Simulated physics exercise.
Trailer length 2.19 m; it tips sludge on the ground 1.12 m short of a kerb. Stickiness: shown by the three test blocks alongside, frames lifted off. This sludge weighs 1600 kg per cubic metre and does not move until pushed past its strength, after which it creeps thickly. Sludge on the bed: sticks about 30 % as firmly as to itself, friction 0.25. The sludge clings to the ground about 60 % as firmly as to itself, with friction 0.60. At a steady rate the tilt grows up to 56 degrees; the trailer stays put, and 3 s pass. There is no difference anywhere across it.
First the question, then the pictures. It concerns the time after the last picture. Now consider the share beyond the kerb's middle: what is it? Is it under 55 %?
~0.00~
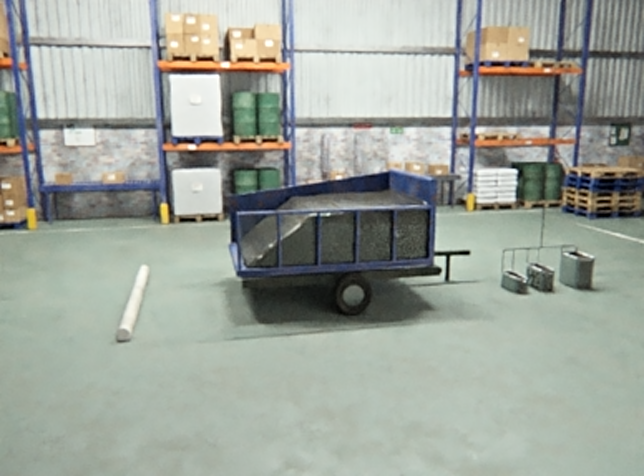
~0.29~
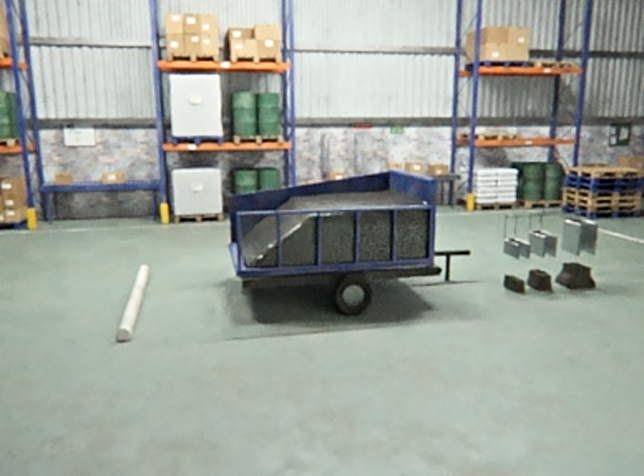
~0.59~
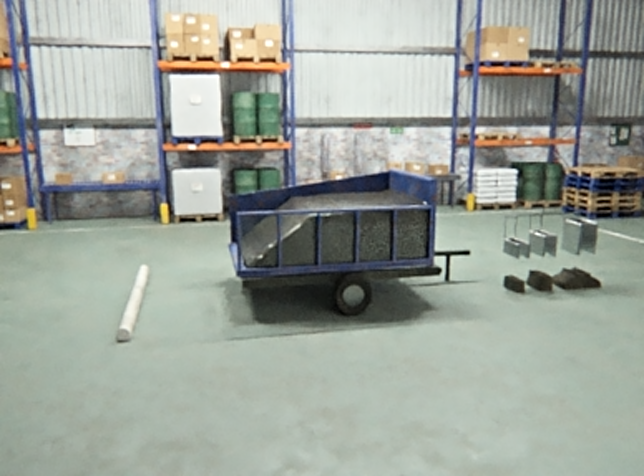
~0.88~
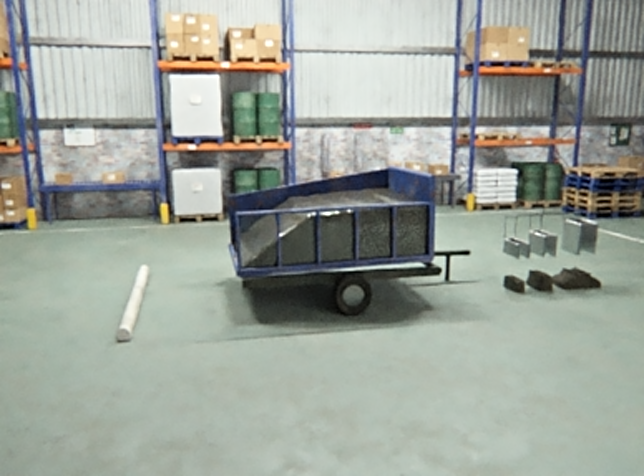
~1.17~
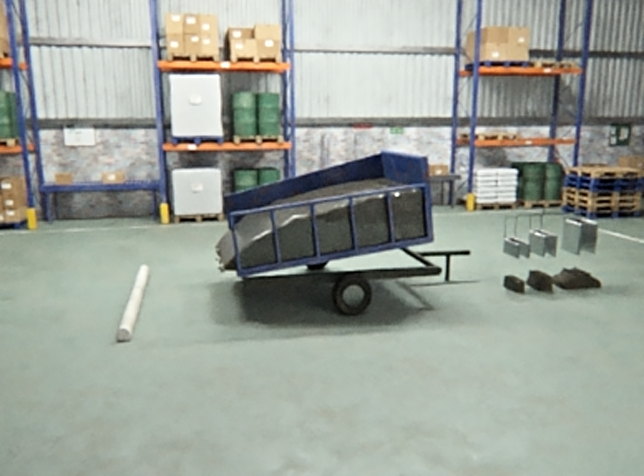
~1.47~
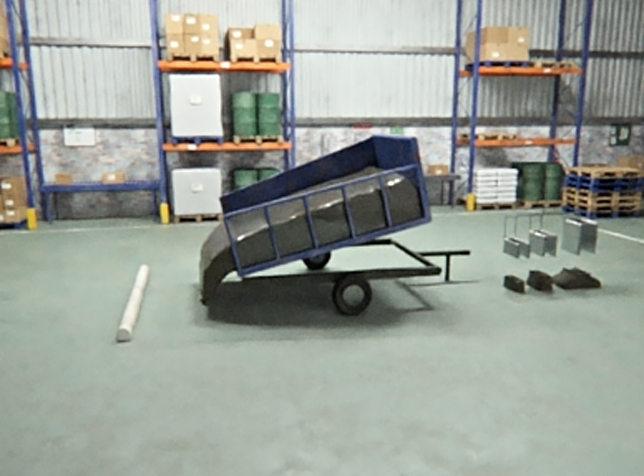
No, it is more than 55 %.
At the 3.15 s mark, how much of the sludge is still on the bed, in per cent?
Around 0 %.
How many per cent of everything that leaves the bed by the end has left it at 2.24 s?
Share so far: Roughly 60 percent.
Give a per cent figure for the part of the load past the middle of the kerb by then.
About 60 %.
After 2.24 s, the tilt is 29 degrees, 41 % is on the bed and 13 % past the kerb's middle.
After 3.15 s, the tilt is 48 degrees, none is on the bed and 55 % past the kerb's middle.
After 4.06 s, the tilt is 56 degrees, none is on the bed and 62 % past the kerb's middle.
After 4.97 s, the tilt is 56 degrees, none is on the bed and 62 % past the kerb's middle.
After 6.67 s, the tilt is 56 degrees, none is on the bed and 62 % past the kerb's middle.
